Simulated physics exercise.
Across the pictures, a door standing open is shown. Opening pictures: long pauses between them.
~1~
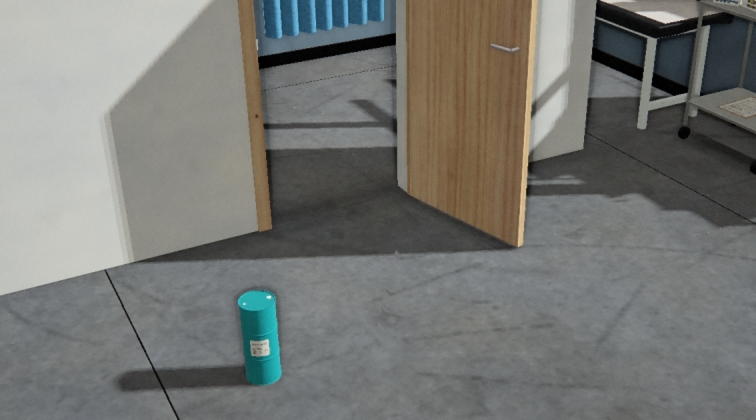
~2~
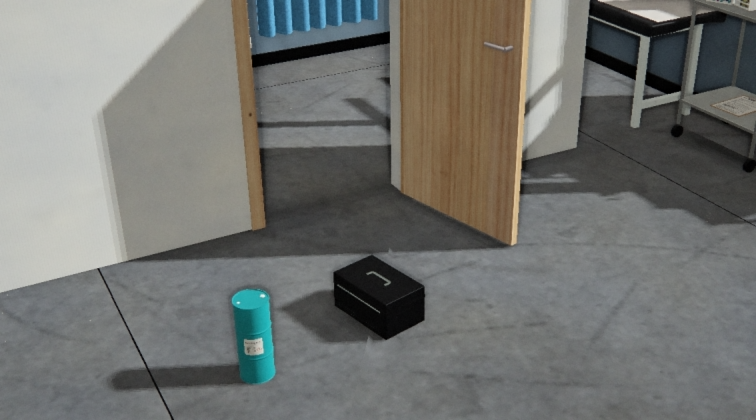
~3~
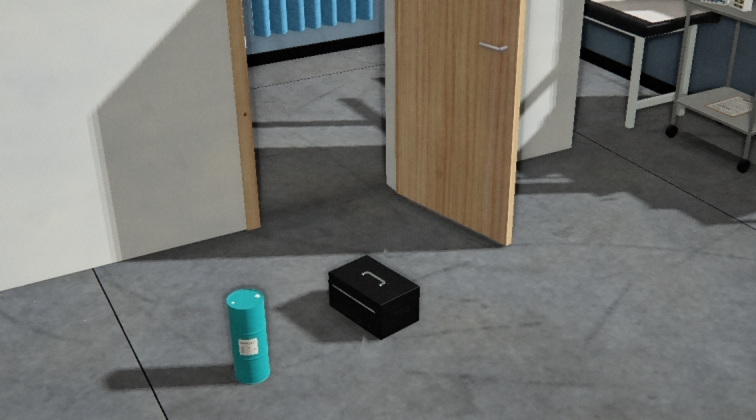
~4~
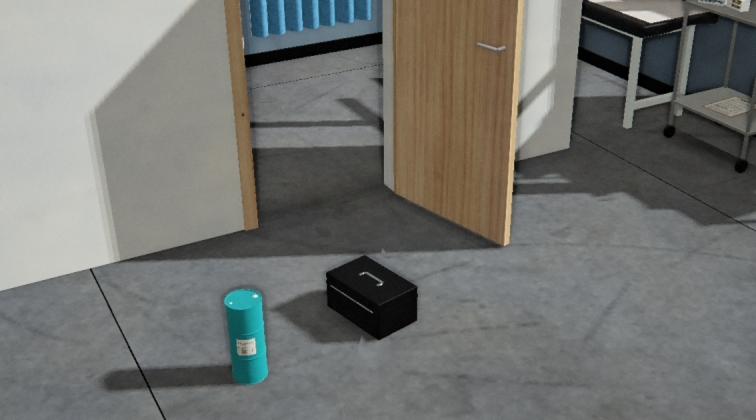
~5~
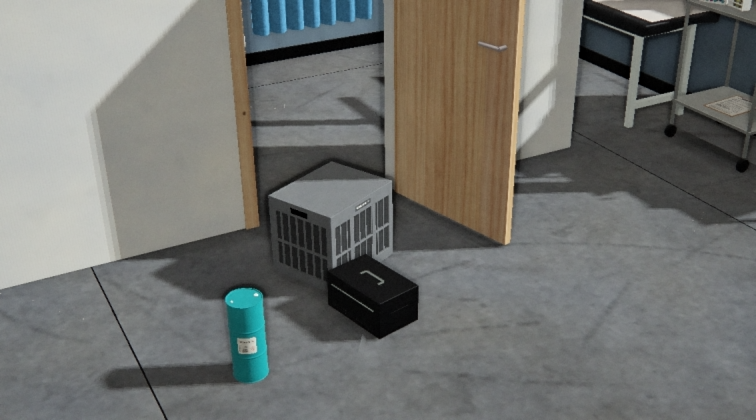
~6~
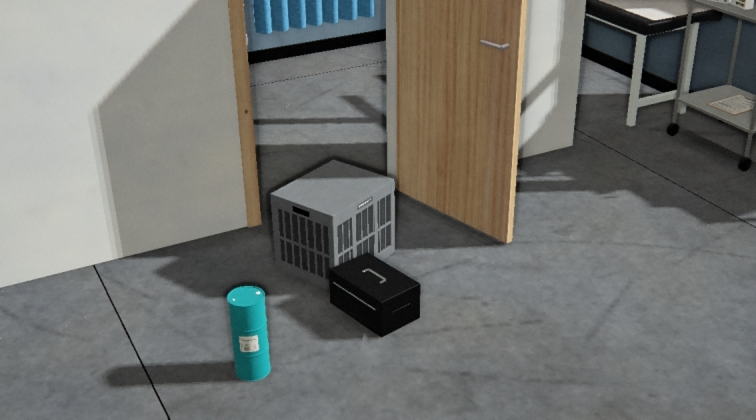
Room with a wooden door standing open and still, a black toolbox appearing beside a turquoise canister, then a grey chest behind.
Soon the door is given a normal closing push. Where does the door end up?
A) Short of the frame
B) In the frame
Short of the frame (A).
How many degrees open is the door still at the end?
Some 60°.
Then, 0.40 s past the last view, open by 96°.
Then, 0.70 s past the last view, open by 80°.
Then, 0.80 s past the last view, open by 74°.
Then, 1.00 s past the last view, open by 61°.
Finally, open by 60°; all 3 still in place. Final places as the last picture's camera would see them, grey chest near (332, 224).
